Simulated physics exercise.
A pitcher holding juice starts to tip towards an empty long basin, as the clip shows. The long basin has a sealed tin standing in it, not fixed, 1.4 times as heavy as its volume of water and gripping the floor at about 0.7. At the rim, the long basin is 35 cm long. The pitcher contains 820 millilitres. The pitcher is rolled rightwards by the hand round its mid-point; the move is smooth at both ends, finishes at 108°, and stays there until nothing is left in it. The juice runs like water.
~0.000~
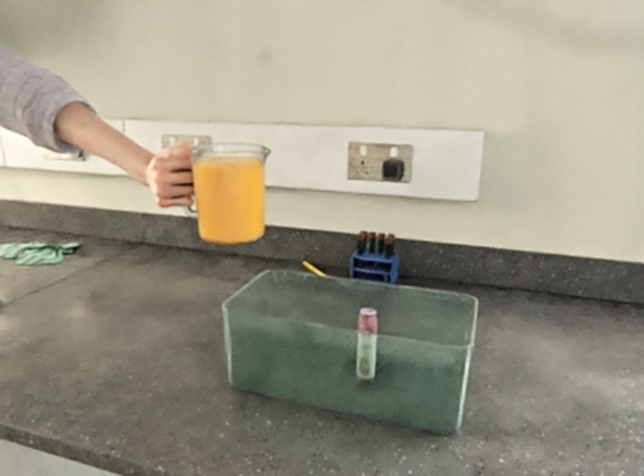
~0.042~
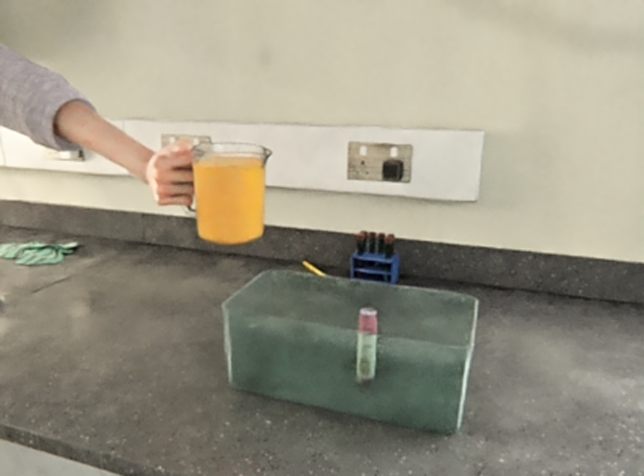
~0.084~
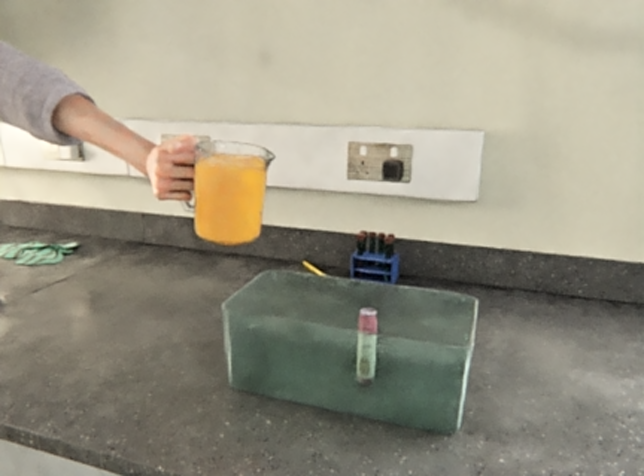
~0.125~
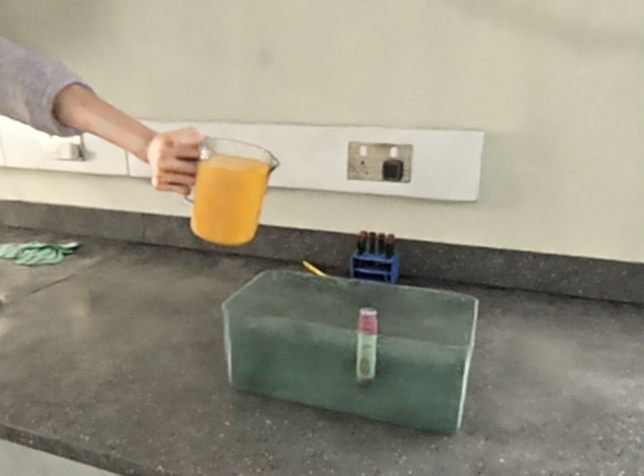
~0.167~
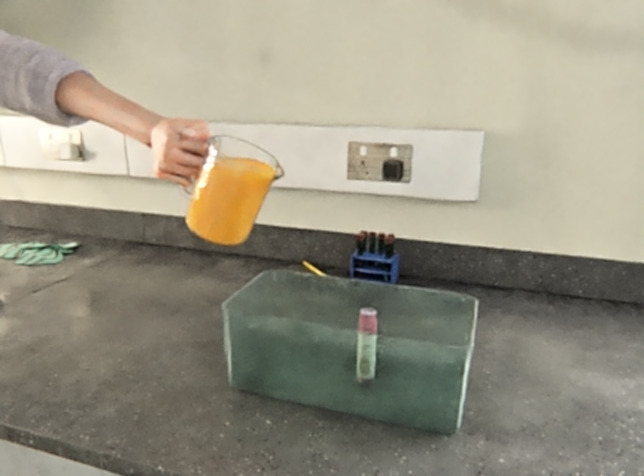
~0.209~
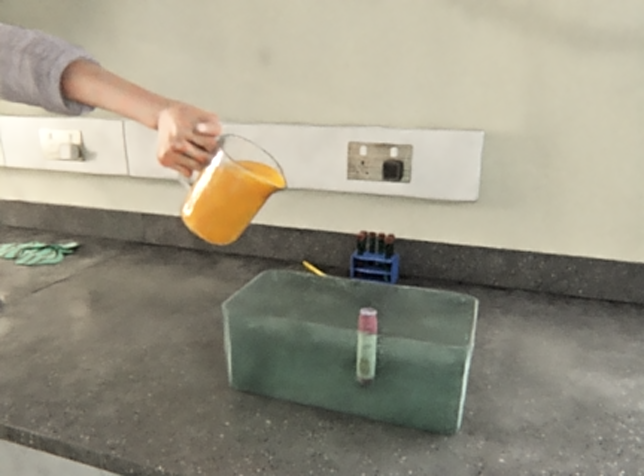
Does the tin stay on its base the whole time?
Looks like it will stay erect.
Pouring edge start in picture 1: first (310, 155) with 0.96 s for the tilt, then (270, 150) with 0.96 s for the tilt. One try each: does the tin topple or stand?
The tin overturns the first time and stays vertical the second time.
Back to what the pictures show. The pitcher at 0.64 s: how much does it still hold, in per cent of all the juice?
Roughly 16 percent remains.
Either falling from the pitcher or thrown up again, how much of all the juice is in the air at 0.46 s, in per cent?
Close to 28 per cent, I'd say.
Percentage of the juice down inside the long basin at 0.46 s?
At that time the basin holds about 16 per cent of the liquid.
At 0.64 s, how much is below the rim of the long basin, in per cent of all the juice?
68 per cent or thereabouts.
After 0.46 s the tilt is 103° and 56 per cent is still to pour; the tin stands where it began.
After 0.64 s the tilt is 108° and 15 per cent is still to pour; the tin stands where it began.
After 0.82 s the tilt is 108° and 2 per cent is still to pour; the tin stands where it began.
After 1.03 s the tilt is 108° and 0 per cent is still to pour; the tin stands where it began.
In the end the tin stands where it began.
